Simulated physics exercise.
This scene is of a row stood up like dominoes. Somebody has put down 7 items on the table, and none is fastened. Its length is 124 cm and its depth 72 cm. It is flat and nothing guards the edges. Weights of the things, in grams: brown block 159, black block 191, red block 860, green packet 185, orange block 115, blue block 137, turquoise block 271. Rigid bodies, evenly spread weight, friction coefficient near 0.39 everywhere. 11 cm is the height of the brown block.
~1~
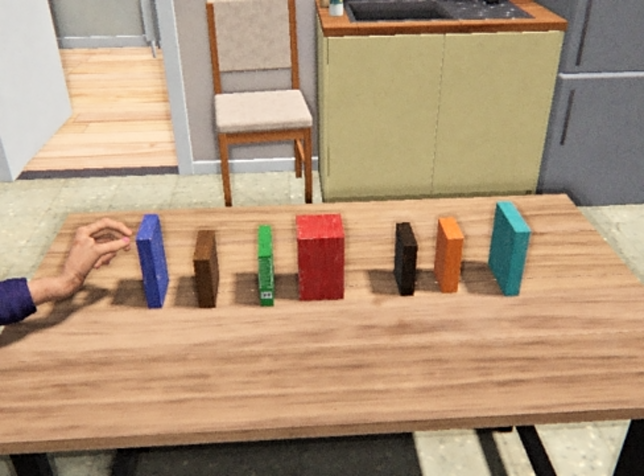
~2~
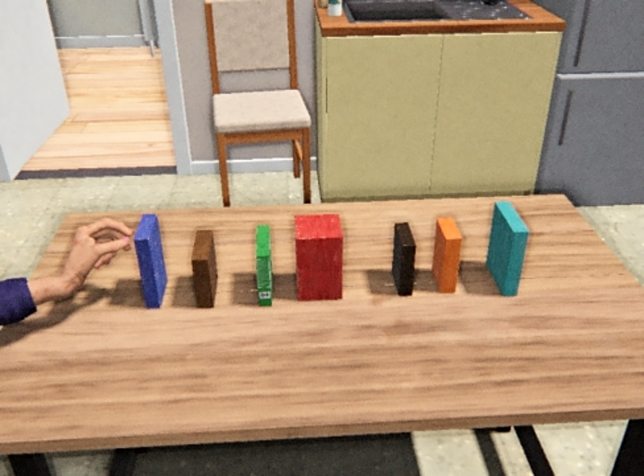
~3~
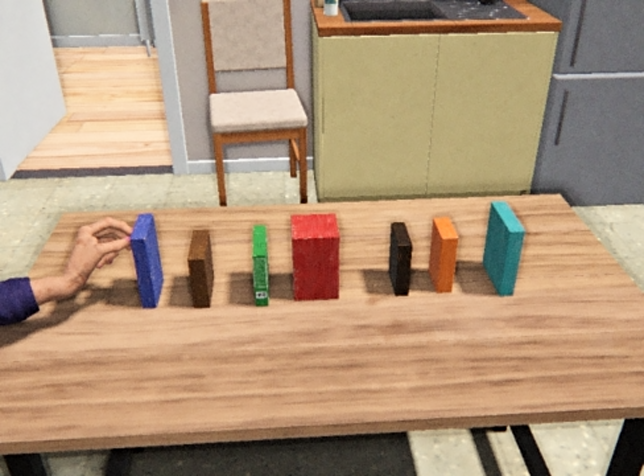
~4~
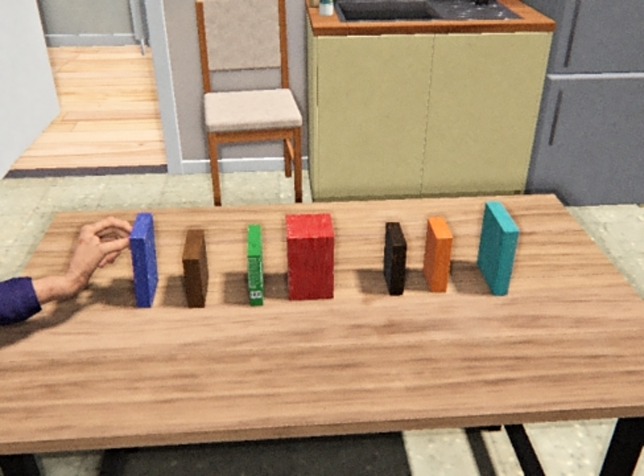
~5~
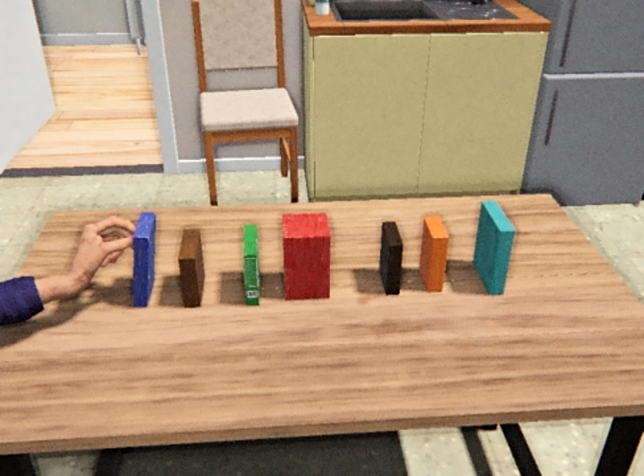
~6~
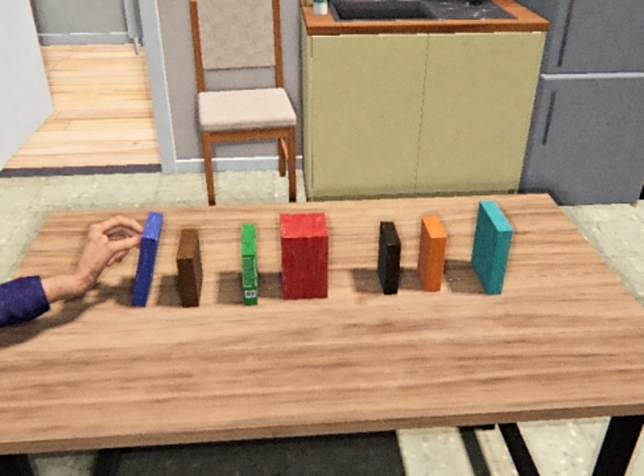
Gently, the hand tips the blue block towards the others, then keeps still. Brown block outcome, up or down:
It is going to pitch over.
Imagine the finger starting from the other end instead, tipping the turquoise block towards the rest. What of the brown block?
As for the brown block, it remains erect.
Then, 0.40 s on from there, blue block 50° over; brown block 30° off upright near (206, 267).
Then, 0.50 s on from there, blue block 66° over; brown block 59° off upright near (220, 272); green packet 12° off upright.
In the end, toppled on the table, brown block; the other 4 under 5 cm from the start. At the end, from the last picture's camera, brown block near (222, 276).
